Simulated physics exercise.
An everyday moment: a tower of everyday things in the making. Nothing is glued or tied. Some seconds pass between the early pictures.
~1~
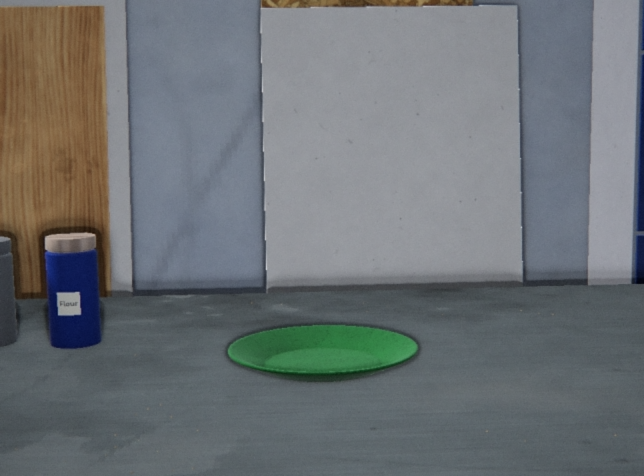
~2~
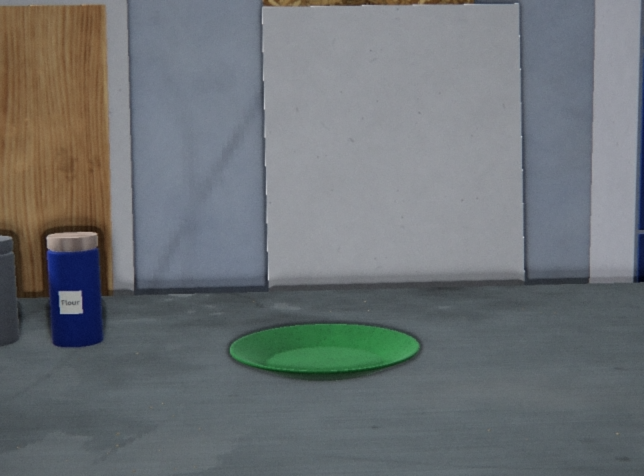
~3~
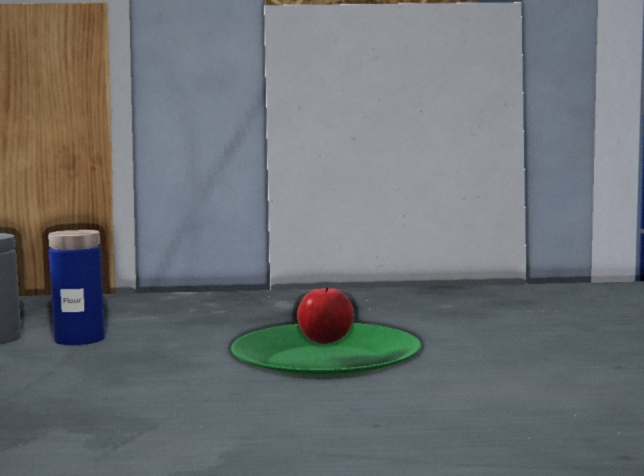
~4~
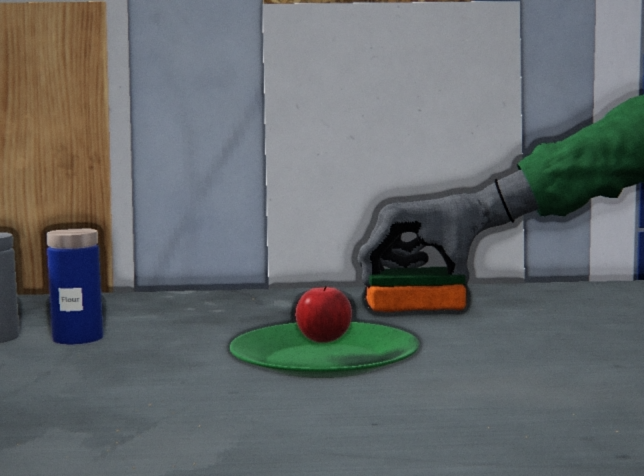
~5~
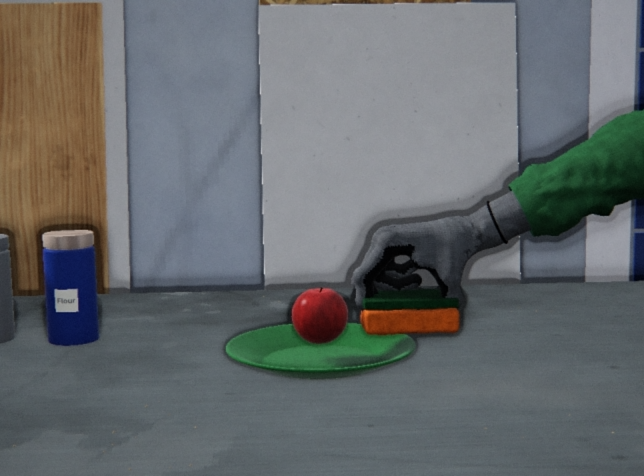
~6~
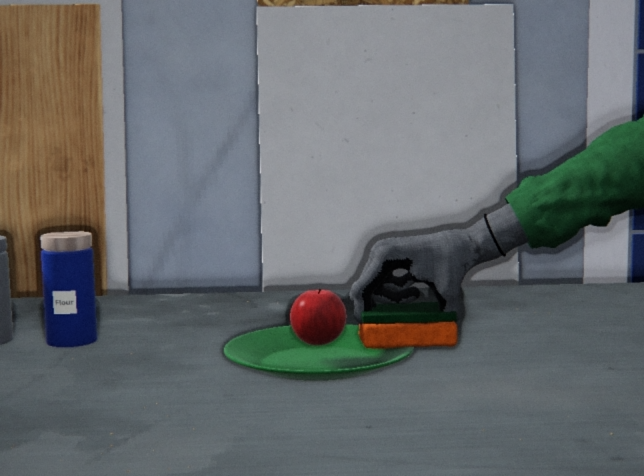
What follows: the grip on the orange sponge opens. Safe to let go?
The pile holds.
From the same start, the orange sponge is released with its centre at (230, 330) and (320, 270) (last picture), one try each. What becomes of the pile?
First try: It holds; second try: It gives way.
Then, 0.20 s past the last view, nothing moves.
Then, 0.50 s past the last view, orange sponge resting near (407, 326).
Finally, all 5 still in place. Final places as the last picture's camera would see them, orange sponge near (407, 326). The pile keeps its balance.
